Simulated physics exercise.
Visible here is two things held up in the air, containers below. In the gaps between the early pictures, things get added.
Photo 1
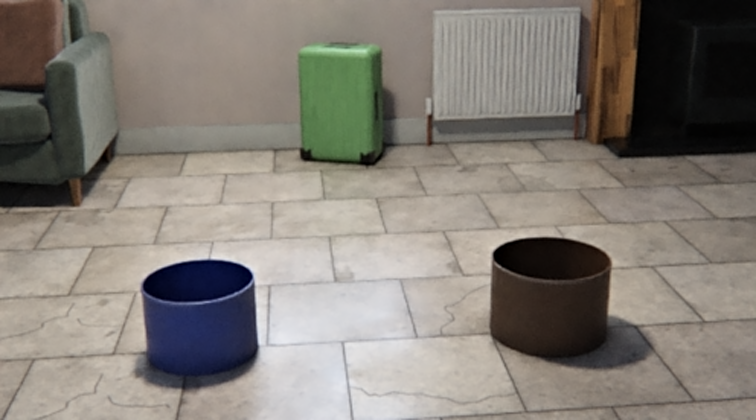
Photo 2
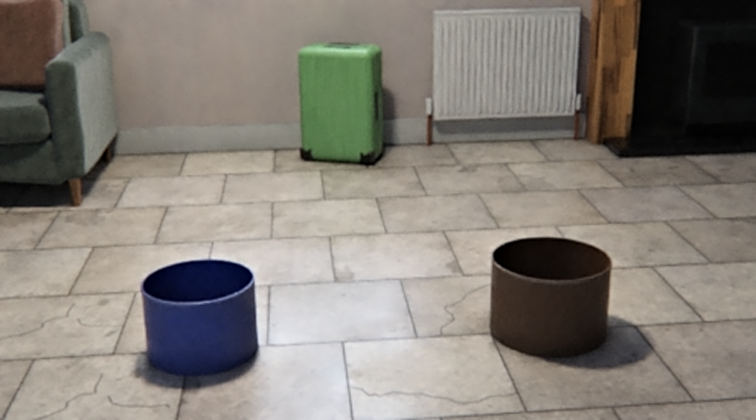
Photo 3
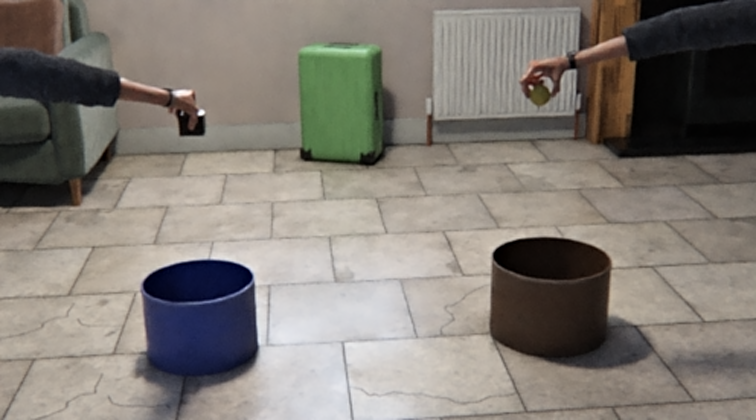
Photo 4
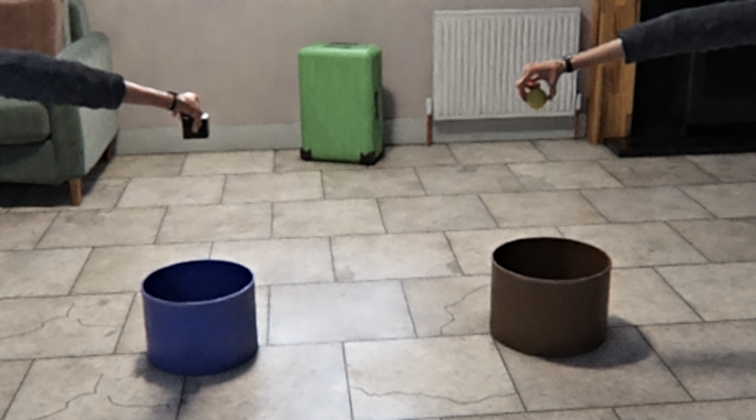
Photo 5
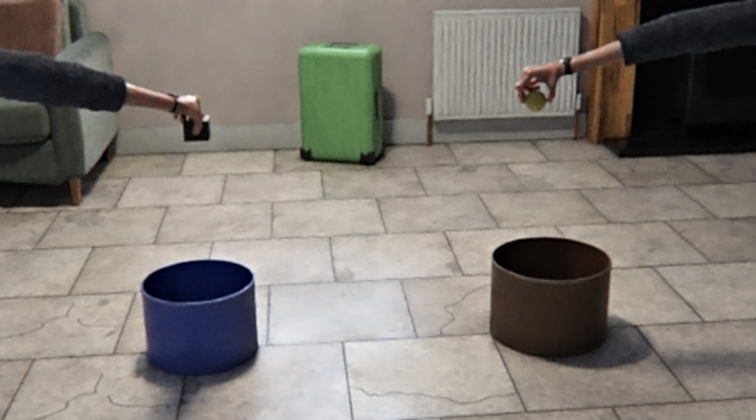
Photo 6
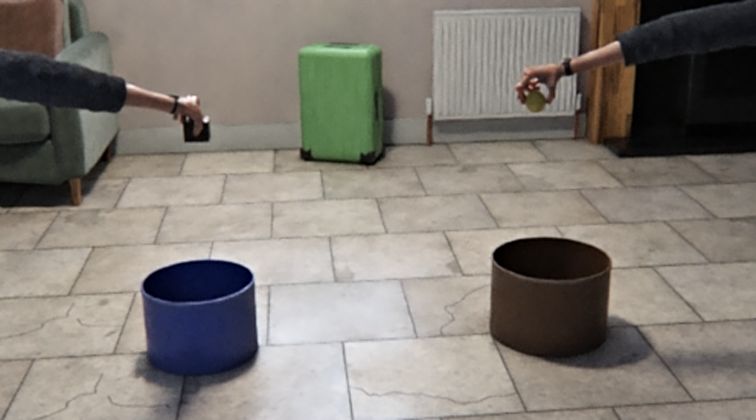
At the start, a blue bucket and a brown bucket stand apart on a tiled floor, with a green suitcase behind them. Two arms then appear from opposite sides, the left hand holding a small black block and the right a lemon above the buckets. The hands shift very slightly, still gripping both objects.
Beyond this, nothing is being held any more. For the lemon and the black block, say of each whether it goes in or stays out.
Lemon: In; black block: In.
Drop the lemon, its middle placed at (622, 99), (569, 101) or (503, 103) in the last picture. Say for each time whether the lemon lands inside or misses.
Drops outside; falls in; falls in.
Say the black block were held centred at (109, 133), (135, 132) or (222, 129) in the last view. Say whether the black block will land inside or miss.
Log: Run one winds up out, run two winds up within, run three winds up within.
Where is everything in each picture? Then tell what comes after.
Right bucket (549, 294), in the first frame.
Left bucket (201, 315), in the second frame.
Still on the way; lemon (540, 95); right bucket (549, 294), in the third frame.
Still on the way; black block (196, 126); left bucket (201, 315), in the fourth frame.
Still on the way; lemon (536, 101); right bucket (549, 294), in the fifth frame.
In place, still held; lemon (536, 102); black block (197, 130); left bucket (201, 315), in the sixth frame.
Then, 0.30 s past the last view, lemon in the air near (531, 214); black block in the air near (206, 243).
Finally, the lemon drops into the container, near (526, 320); the black block drops into the container, near (212, 337).
